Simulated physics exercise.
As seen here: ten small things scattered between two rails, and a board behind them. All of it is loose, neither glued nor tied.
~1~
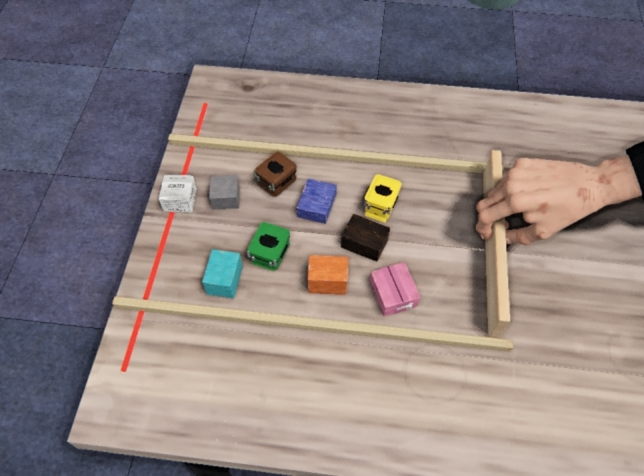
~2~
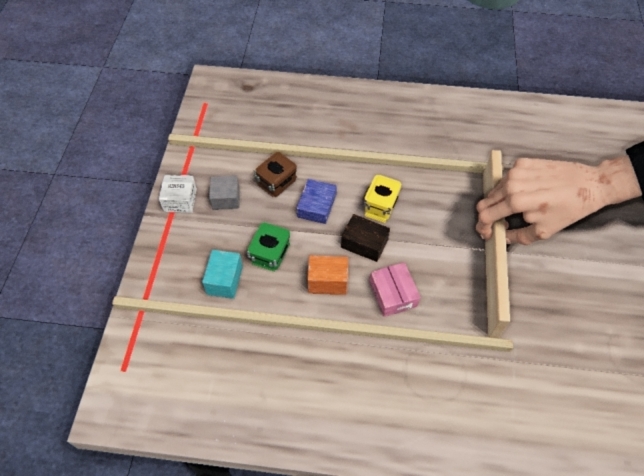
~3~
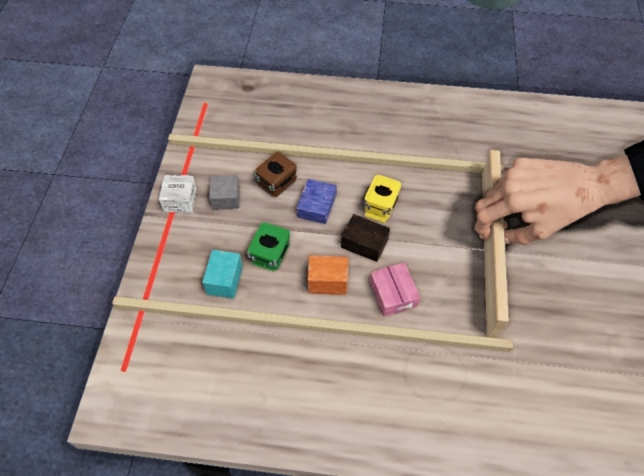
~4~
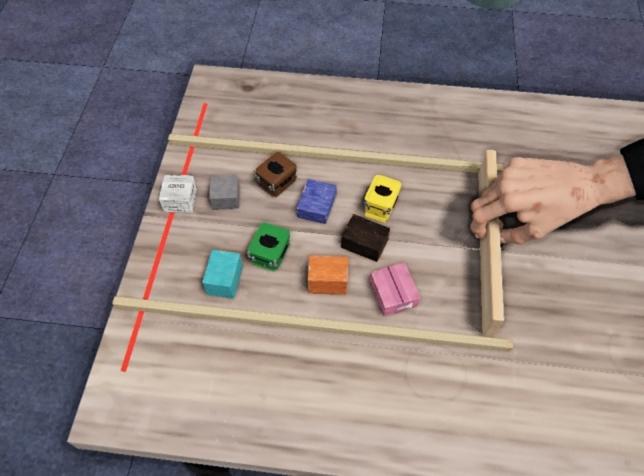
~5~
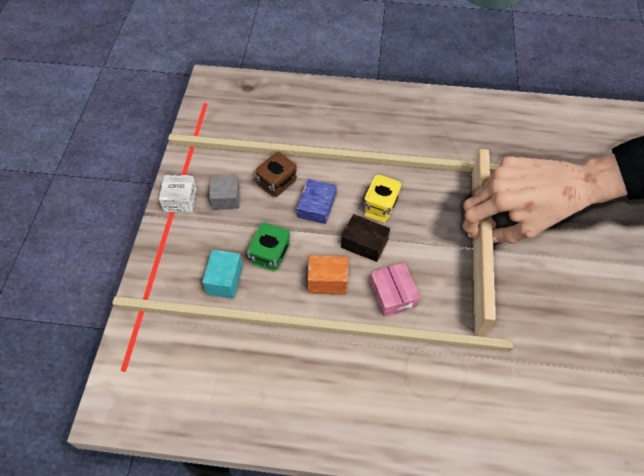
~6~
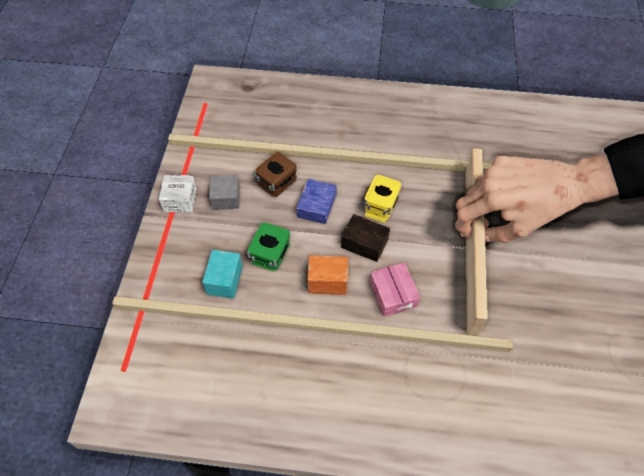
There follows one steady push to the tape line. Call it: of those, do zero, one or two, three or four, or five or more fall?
Five or more fall.
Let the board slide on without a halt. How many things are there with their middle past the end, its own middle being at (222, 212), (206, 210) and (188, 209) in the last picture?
Taking the places in turn, the counts are 2, 3 and 5.
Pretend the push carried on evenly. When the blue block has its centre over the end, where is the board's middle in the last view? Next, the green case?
The middle is at (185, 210) when it's the blue block, and at (200, 210) when it's the green case.
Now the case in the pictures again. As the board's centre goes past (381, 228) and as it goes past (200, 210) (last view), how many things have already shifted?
First 4 and then 10.
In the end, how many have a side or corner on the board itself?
The figure is 4.
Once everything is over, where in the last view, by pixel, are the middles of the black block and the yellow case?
The black block stops around (145, 221); the yellow case around (165, 180).
Soon after, none off yet; white box at rest near (178, 194); grey block at rest near (225, 193); turquoise block at rest near (223, 274).
In the end, the number that fall off is five or more; gone, orange block, blue block, green case, turquoise block, grey block and white box.
